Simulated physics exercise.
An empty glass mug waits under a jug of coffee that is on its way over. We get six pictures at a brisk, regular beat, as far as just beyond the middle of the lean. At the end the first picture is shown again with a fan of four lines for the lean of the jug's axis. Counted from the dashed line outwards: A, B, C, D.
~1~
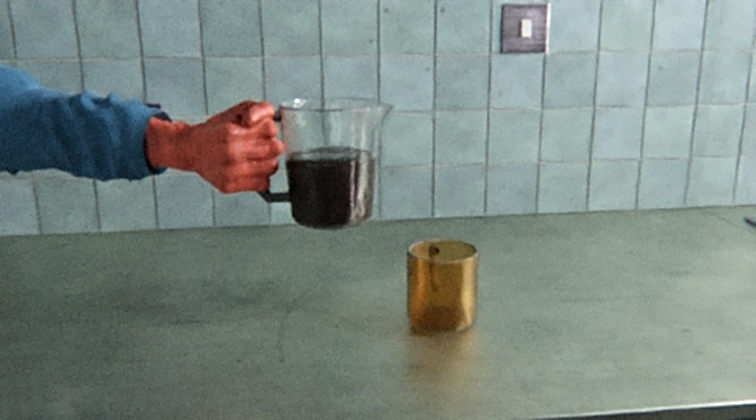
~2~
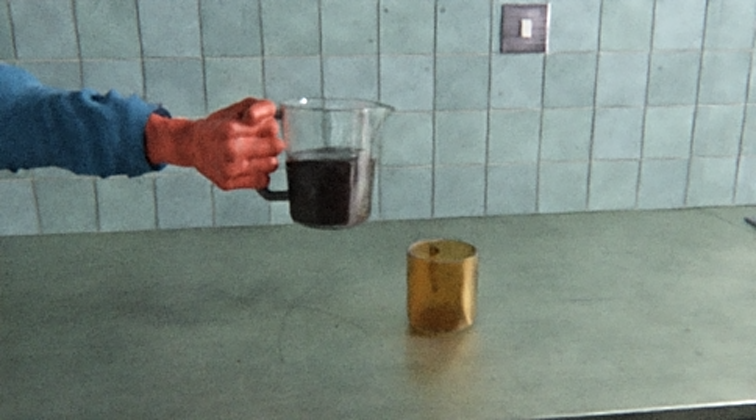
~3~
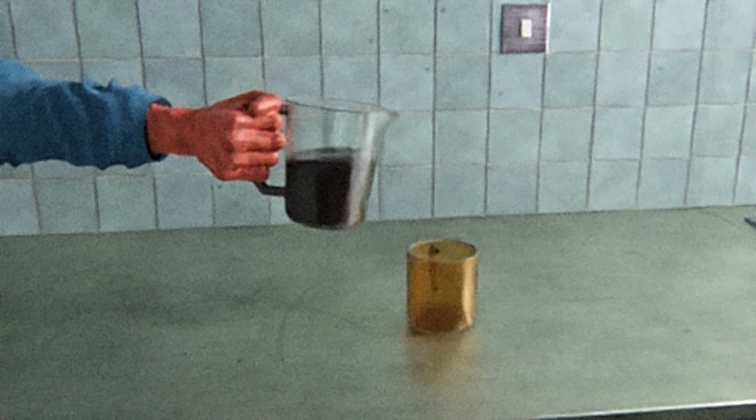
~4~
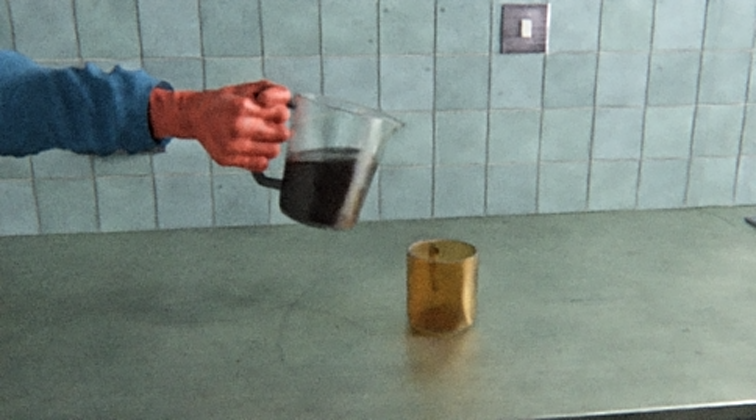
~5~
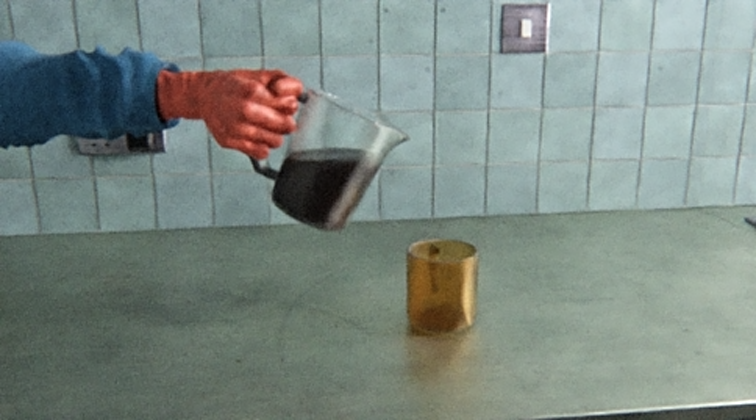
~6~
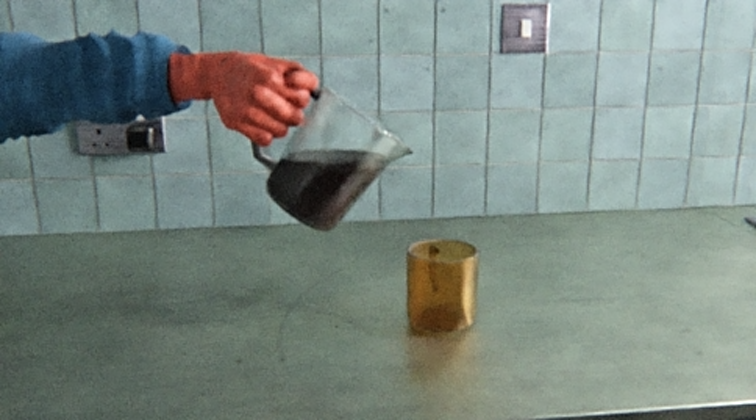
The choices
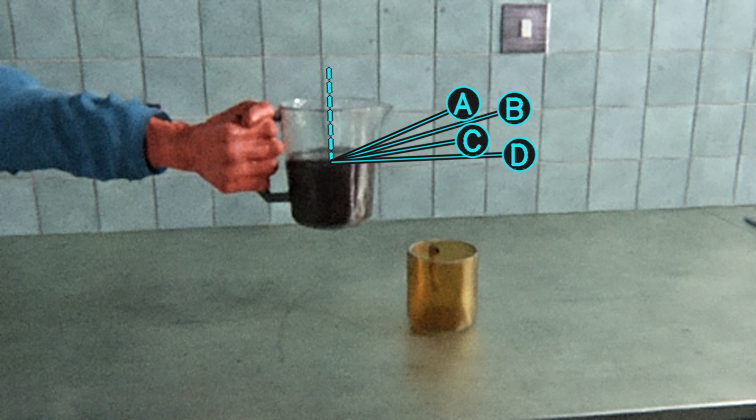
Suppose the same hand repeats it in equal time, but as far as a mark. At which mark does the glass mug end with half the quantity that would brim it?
A.
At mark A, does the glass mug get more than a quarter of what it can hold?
Yes, clearly.
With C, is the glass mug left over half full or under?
Over half.
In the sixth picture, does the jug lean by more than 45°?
No.
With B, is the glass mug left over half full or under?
Over half.
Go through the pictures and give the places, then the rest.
Upright, lip at (391, 106); rim of the glass mug round (443, 250); nothing has left yet.
Upright, lip at (393, 108); nothing has left yet.
Tipped about 7°, lip at (398, 114); nothing has left yet.
Tipped about 16°, lip at (404, 124); nothing has left yet.
Tipped about 26°, lip at (409, 137); nothing has left yet.
Tipped about 36°, lip at (412, 151); nothing has left yet.
On the marked copy, A at (448, 111); B at (498, 113); C at (455, 141); D at (502, 154).
With A, the glass mug ends with about 50 % of what it can hold.
With B, the glass mug ends with about 70 % of what it can hold.
With C, the glass mug ends with about 88 % of what it can hold.
With D, the glass mug is filled to the brim; 6 % of the coffee is spilt.
